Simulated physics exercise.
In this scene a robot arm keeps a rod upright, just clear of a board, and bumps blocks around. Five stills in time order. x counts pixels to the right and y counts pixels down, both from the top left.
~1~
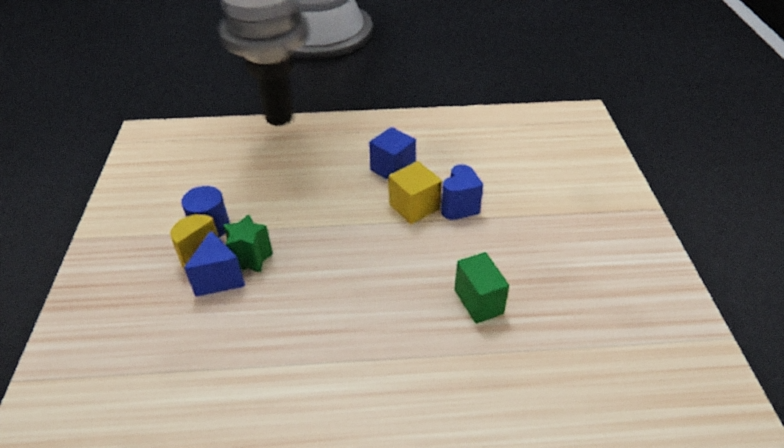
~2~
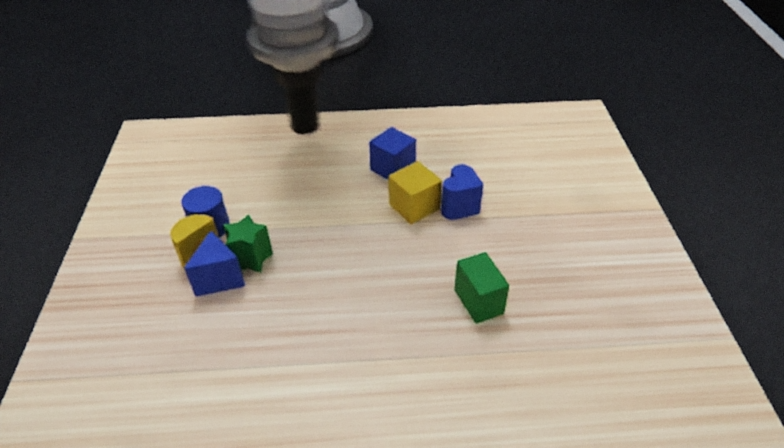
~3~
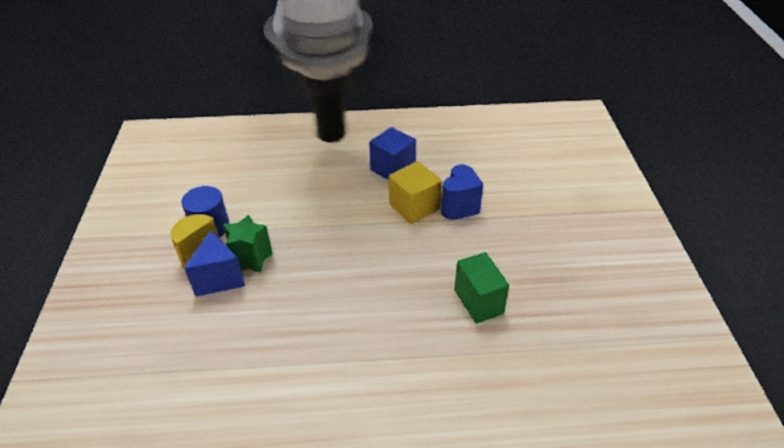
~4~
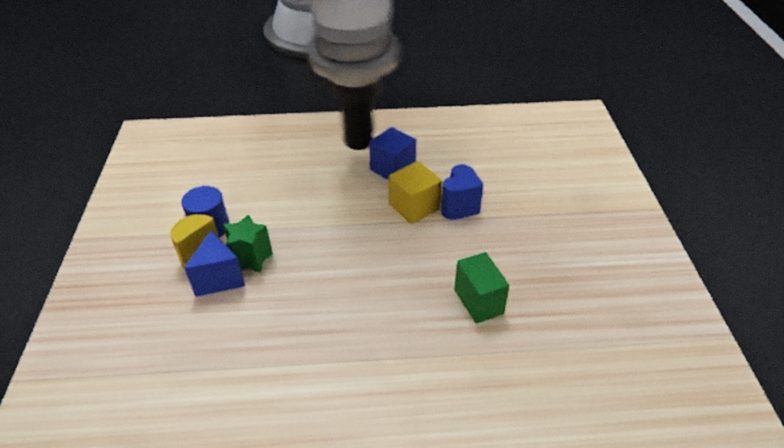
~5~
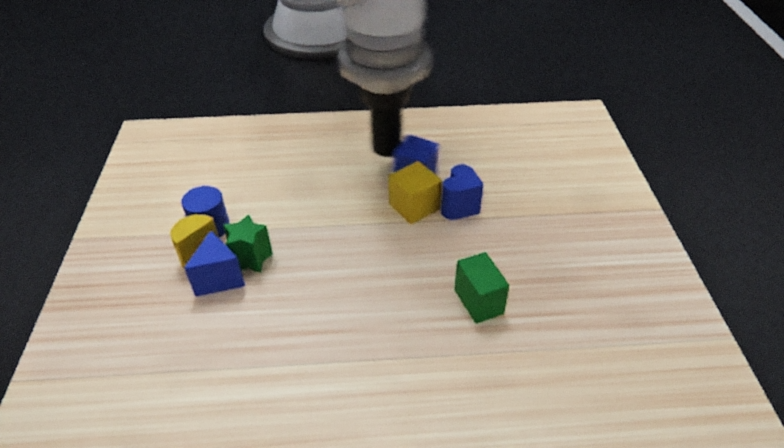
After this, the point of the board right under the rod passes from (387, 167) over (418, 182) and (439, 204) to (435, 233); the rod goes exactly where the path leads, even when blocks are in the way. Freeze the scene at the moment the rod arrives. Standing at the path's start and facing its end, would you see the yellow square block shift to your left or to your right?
The yellow square block is shifted sideways to the right, facing along the path from start to end.
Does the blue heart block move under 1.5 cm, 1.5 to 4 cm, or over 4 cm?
Its displacement is between 1.5 and 4 cm.
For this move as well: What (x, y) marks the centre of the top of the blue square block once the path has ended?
Roughly at (470, 162).
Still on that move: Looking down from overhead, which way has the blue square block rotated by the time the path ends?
If we look at it from overhead, the blue square block pivots counter-clockwise.
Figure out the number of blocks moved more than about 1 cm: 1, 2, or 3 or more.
Total: Three-plus.
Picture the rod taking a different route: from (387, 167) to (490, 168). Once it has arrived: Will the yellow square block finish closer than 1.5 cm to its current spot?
Yes
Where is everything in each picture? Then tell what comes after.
The first picture shows lower end of the rod at (280, 119), tops of blocks, yellow square block at (415, 177), blue square block at (393, 140), blue heart block at (463, 178), green oblong block at (483, 272).
The second picture shows rod at (305, 128), blocks as before.
The third picture shows rod at (332, 136), blocks as before.
The fourth picture shows rod at (359, 143), blocks as before.
The fifth picture shows rod at (387, 149), yellow square block at (415, 177), blue square block at (416, 148), blue heart block at (463, 178), green oblong block at (483, 272).
The first path, step by step. One third of the way, rod at (420, 165); yellow square block at (417, 180); blue square block at (454, 158); blue heart block at (474, 182), turned 25° clockwise.
Two thirds of the way, rod at (440, 187); yellow square block at (422, 197), turned 65° clockwise; blue square block at (470, 162), turned 35° anticlockwise; blue heart block at (486, 184), turned 60° clockwise.
At the end, rod at (436, 215); yellow square block at (408, 222), turned 100° clockwise; blue square block at (470, 162), turned 40° anticlockwise; blue heart block at (486, 184), turned 60° clockwise; green oblong block not moved.
